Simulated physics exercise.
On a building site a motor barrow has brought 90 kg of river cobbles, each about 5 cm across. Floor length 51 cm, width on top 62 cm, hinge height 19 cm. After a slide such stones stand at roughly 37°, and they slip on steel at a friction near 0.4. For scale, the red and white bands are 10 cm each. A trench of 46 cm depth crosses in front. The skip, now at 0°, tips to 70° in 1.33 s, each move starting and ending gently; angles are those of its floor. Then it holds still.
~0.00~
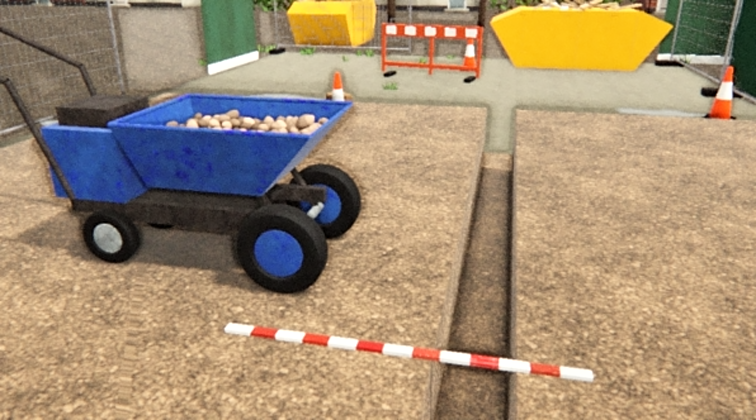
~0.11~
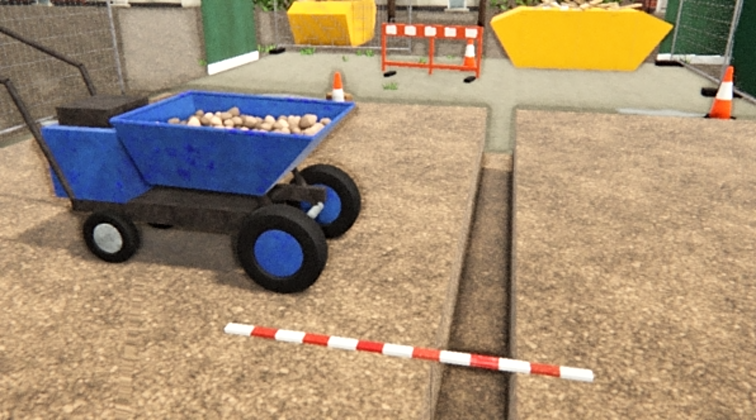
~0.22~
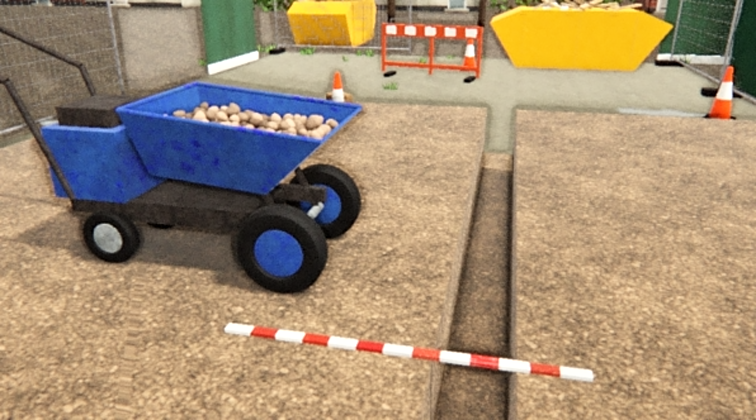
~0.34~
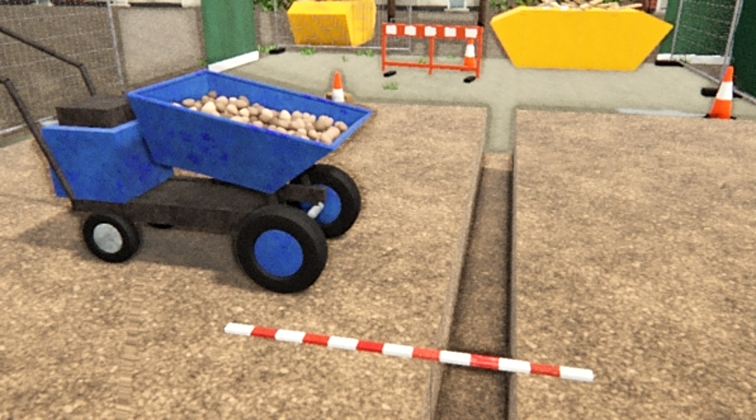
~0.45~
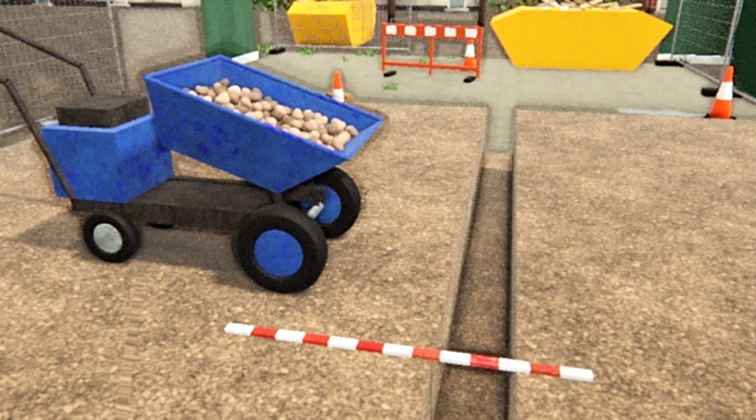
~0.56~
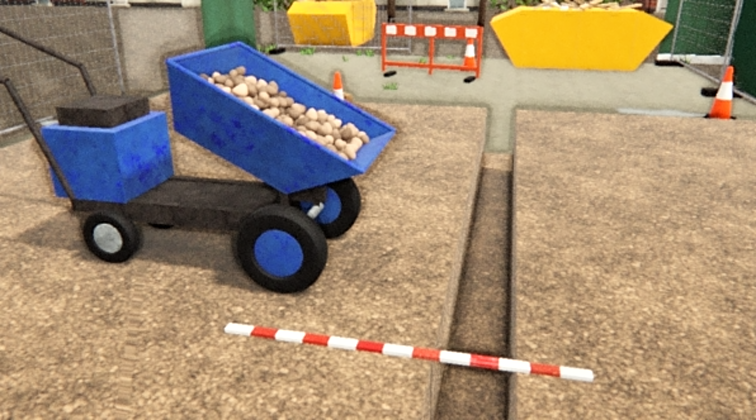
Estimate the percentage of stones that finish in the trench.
About 94 per cent.
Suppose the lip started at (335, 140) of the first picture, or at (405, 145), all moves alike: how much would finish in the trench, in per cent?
About 95 and 25 per cent.
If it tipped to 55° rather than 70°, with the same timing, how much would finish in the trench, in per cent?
It would be near 45 per cent.
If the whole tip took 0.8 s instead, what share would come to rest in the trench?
It would be near 90 per cent.
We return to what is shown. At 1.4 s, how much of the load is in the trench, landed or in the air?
About 30 per cent by then.
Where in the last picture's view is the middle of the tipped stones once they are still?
Around (478, 349).
After 1.0 s the floor is at 59°; 100 % in the skip; the foremost stones are at (406, 199).
After 1.4 s the floor is at 70°; 57 % in the skip, 13 % short of the trench, 30 % in the trench; the foremost stones are at (508, 316).
After 1.8 s the floor is at 70°; 18 % in the skip, 11 % short of the trench, 71 % in the trench; the foremost stones are at (514, 327).
After 3.7 s the floor is at 70°; 0 % in the skip, 6 % short of the trench, 94 % in the trench; the foremost stones are at (515, 329).
